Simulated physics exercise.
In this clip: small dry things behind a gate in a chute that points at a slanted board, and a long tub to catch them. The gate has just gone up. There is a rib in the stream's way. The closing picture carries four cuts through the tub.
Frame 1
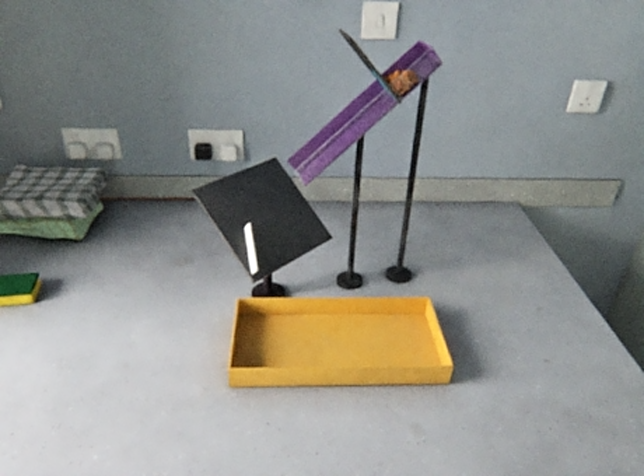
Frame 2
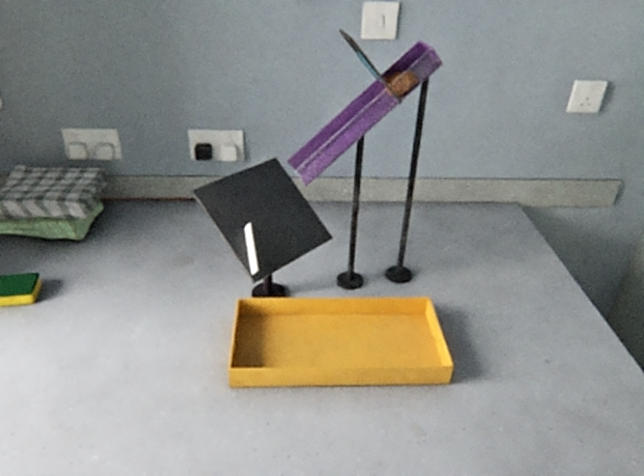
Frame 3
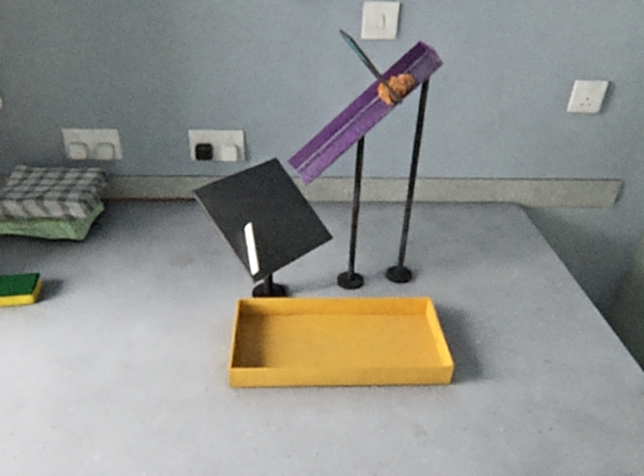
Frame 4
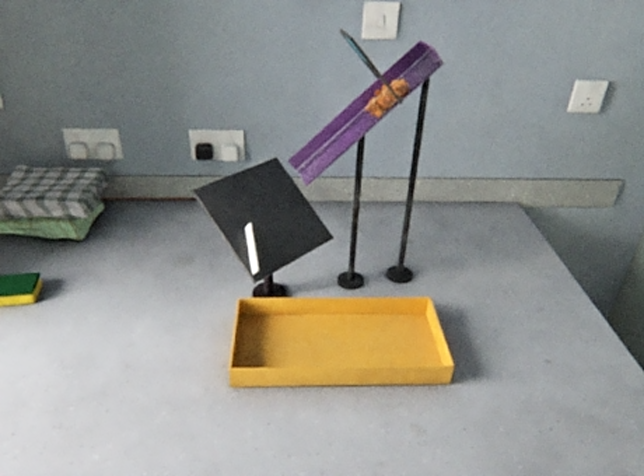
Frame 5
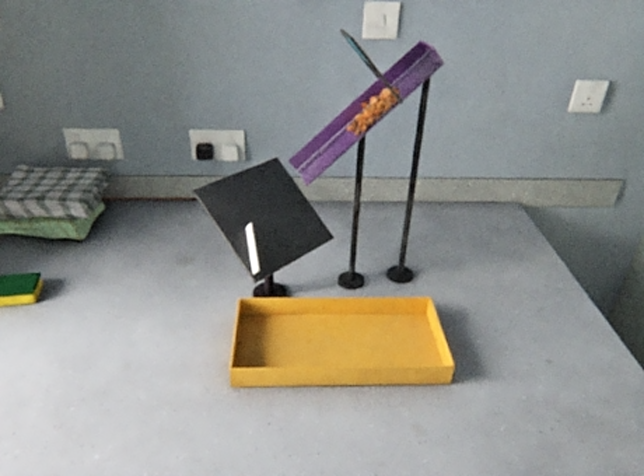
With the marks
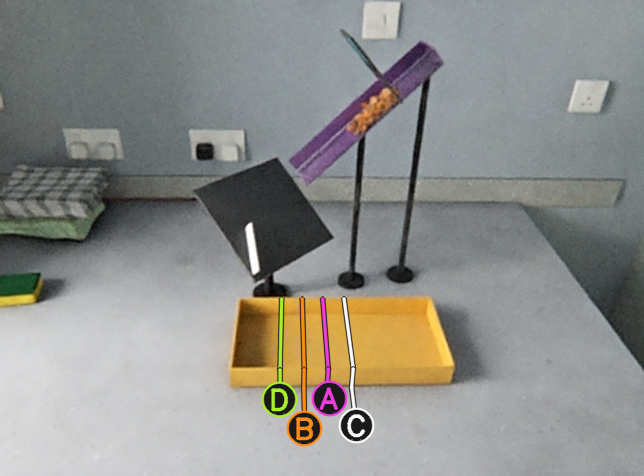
A purple chute slopes down to the left on two thin black stands, above a grey worktop against a blue-grey wall, seen from the front and slightly above. Below are a tilted black board with a white rib, an empty yellow tub, and folded cloths and a sponge at left. The gate lifts and orange-brown bits slide partway down the chute, spreading out, while the camera stays still.
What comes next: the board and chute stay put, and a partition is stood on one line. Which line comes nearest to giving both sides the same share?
B beats the others.
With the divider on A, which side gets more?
More lands on the left.
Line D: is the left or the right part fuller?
Right.
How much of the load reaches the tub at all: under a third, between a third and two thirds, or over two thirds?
It is over two thirds.
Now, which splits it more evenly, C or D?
That would be D.
On the marked copy, line A crosses the front rim at (328, 368); line B crosses the front rim at (304, 368); line C crosses the front rim at (353, 367); line D crosses the front rim at (280, 368).
With A, of what is caught, most on the left of the divider, a small part on the right.
With B, of what is caught, about two thirds on the left of the divider, about a third on the right.
With C, of what is caught, nearly all on the left of the divider, a stray few on the right.
With D, of what is caught, about a quarter on the left of the divider, most on the right.
